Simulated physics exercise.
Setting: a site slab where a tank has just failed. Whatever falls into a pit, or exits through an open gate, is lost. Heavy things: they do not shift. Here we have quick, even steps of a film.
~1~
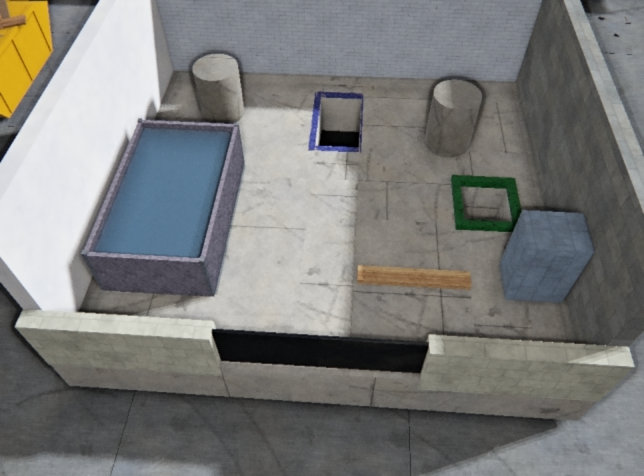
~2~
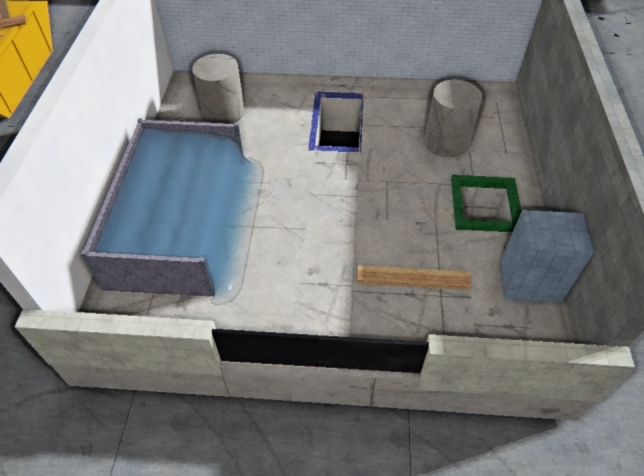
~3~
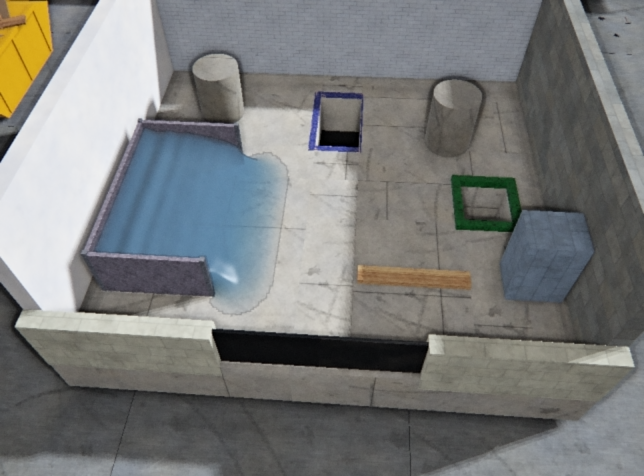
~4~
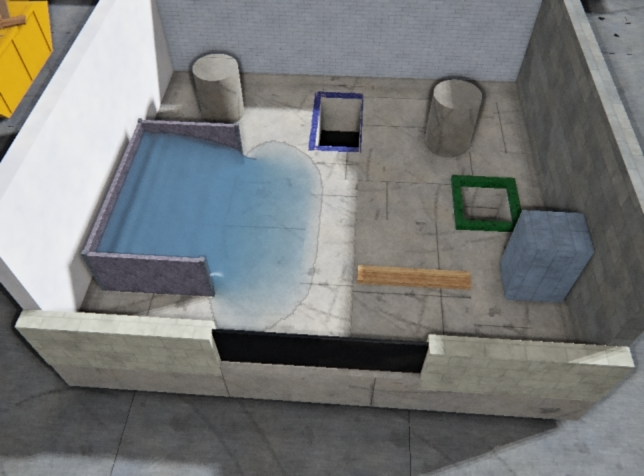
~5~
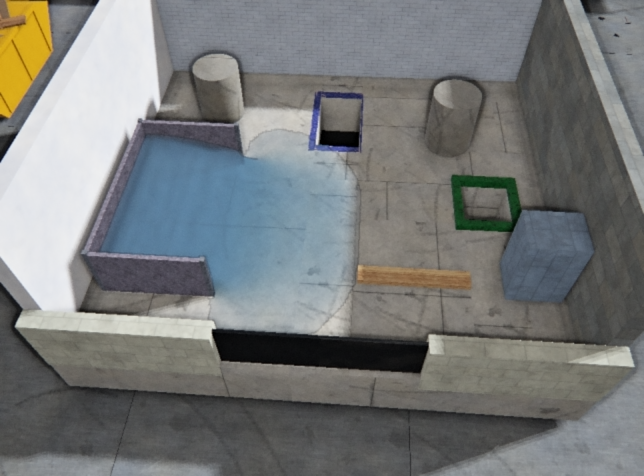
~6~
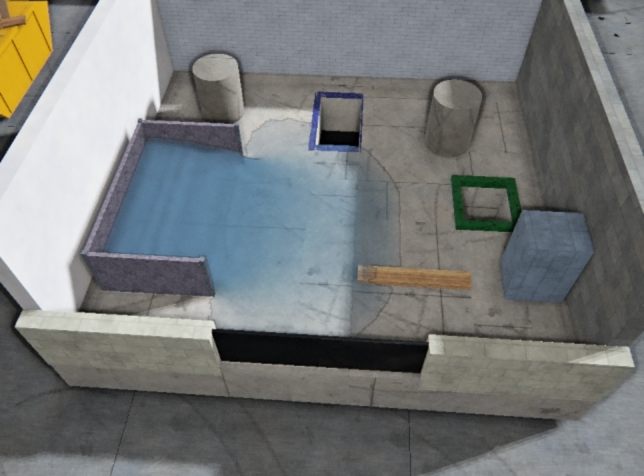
A walled concrete slab held a tank of blue water on the left, then the tank's right side gave way and the water spread steadily rightward across the floor, reaching the wooden plank.
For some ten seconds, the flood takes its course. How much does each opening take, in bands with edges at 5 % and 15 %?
Outcome: The gate soaks up scarcely any - beneath five per cent; the blue pit soaks up a great deal - past fifteen per cent; the green pit soaks up a medium amount - five to fifteen per cent.
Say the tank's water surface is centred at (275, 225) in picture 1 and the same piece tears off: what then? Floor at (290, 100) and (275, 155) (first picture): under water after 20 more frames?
In the order given, untouched and untouched.
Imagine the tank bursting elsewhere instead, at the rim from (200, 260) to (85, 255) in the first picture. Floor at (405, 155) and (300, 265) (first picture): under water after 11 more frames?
In order: Spared and swamped.
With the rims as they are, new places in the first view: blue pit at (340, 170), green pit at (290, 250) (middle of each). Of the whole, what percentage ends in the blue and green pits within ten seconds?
The blue pit ends up with 40 per cent, the green pit with 20 per cent.
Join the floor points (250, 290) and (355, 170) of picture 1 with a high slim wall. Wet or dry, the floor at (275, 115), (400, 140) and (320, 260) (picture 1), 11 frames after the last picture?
In that order, I'd expect them to be reached by the flood, reached by the flood and kept clear of the flood.
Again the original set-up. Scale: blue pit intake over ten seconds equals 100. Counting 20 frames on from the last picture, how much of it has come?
My estimate: Close to 25 per cent.
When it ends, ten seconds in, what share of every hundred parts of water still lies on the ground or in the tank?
Close to 64 in a hundred.
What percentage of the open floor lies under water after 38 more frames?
Estimate: Near 85 %.
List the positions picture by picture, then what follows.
Still water in the water tank at (169, 187), in the first frame.
The front is at (216, 300), out from the gap at (224, 211), in the second frame.
The front is at (269, 157), out from the gap at (225, 214), in the third frame.
The front is at a hidden place, out from the gap at (225, 215), in the fourth frame.
The front is at (314, 142), out from the gap at (225, 215), in the fifth frame.
Water pours out at (225, 216) and has run to (380, 302), in the sixth frame.
A moment on, water covers 55 % of the floor; the gate 0 %, the blue pit 2 %, the green pit 2 %.
Next, water covers 60 % of the floor; the gate 0 %, the blue pit 4 %, the green pit 6 %.
Then, water covers 70 % of the floor; the gate 0 %, the blue pit 6 %, the green pit 10 %.
Later, water covers 85 % of the floor; the gate 0 %, the blue pit 11 %, the green pit 11 %.
In the end, water covers 100 % of the floor; the gate 0 %, the blue pit 24 %, the green pit 11 %.
